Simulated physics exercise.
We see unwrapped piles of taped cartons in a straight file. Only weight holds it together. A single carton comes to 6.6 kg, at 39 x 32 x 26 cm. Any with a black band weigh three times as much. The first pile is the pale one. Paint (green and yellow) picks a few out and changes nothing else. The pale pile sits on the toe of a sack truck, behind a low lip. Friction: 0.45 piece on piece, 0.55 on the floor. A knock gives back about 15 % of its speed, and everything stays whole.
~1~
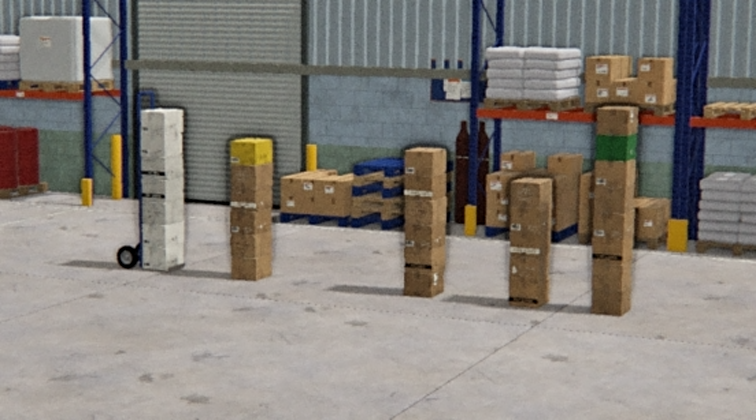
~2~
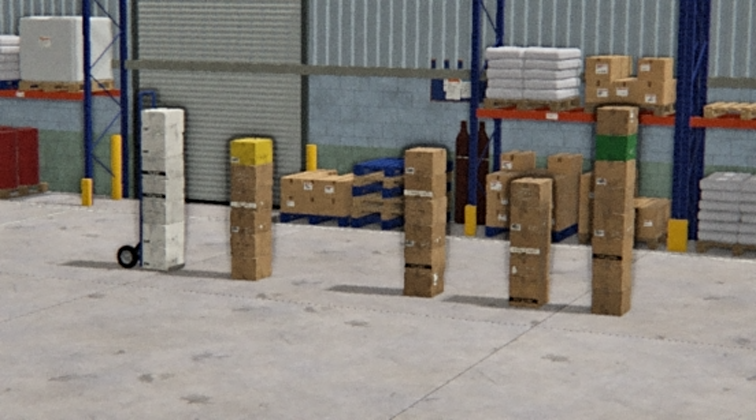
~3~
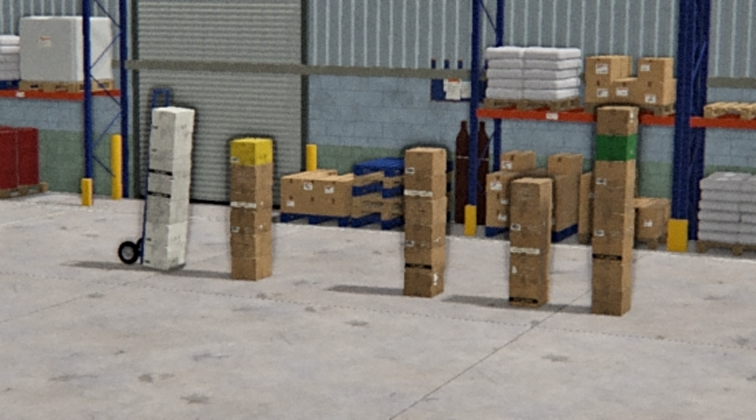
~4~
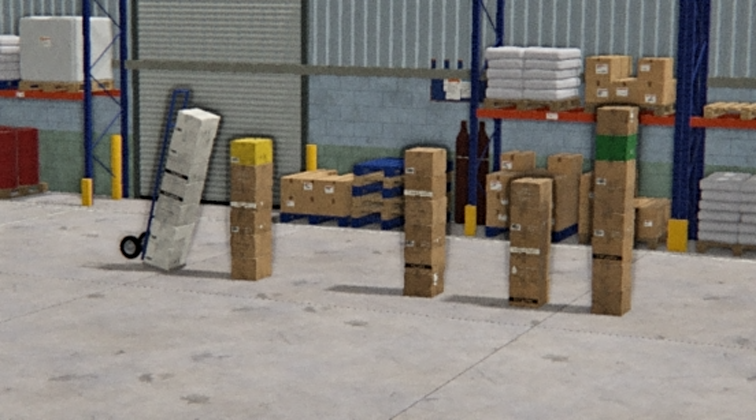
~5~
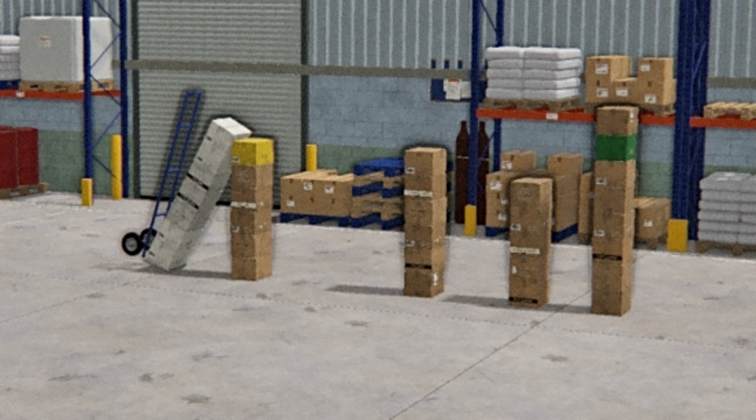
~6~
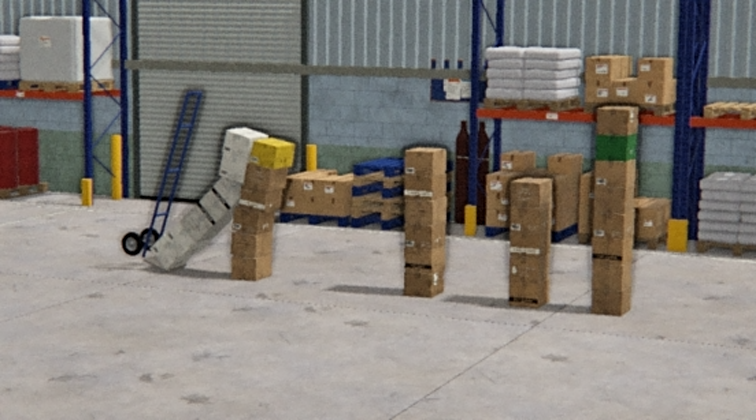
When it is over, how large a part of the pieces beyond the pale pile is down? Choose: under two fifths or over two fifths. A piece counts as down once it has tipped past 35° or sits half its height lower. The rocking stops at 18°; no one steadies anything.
Under two fifths of them.
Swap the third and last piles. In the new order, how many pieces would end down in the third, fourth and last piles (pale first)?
In that case third 0, fourth 0, last 0.
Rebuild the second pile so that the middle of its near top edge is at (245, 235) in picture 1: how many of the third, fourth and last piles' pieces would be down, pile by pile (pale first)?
Then third 0, fourth 0, last 0.
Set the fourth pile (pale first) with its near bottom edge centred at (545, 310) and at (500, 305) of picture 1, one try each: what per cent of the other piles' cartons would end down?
First 20, then 20 per cent.
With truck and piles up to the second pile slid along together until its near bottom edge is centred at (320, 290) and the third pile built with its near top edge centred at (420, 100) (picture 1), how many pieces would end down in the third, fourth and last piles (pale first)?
Then third 7, fourth 4, last 8.
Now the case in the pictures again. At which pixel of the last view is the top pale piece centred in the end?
At about (277, 209).
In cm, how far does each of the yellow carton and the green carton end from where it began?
Moved: Yellow 220, green 0.
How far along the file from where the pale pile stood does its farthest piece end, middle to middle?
About 200 cm.
Then, 0.12 s past the last view, 7 of the pale pile down; none of the 25 other cartons down, 6 disturbed; yellow carton 12° from how it stood.
Then, 0.32 s past the last view, 7 of the pale pile down; none of the 25 other cartons down, 6 disturbed; yellow carton 22° from how it stood, 11 cm lower.
Then, 0.62 s past the last view, 7 of the pale pile down; 6 of the 25 other cartons down; yellow carton 59° from how it stood, 66 cm lower.
Then, 1.28 s past the last view, 7 of the pale pile down; 6 of the 25 other cartons down; yellow carton on its side.
In the end, 7 of the pale pile down; 6 of the 25 other cartons down; yellow carton on its side; green carton unmoved. That is 24 per cent. From the last view, middles, yellow carton near (404, 278), green carton near (616, 147).
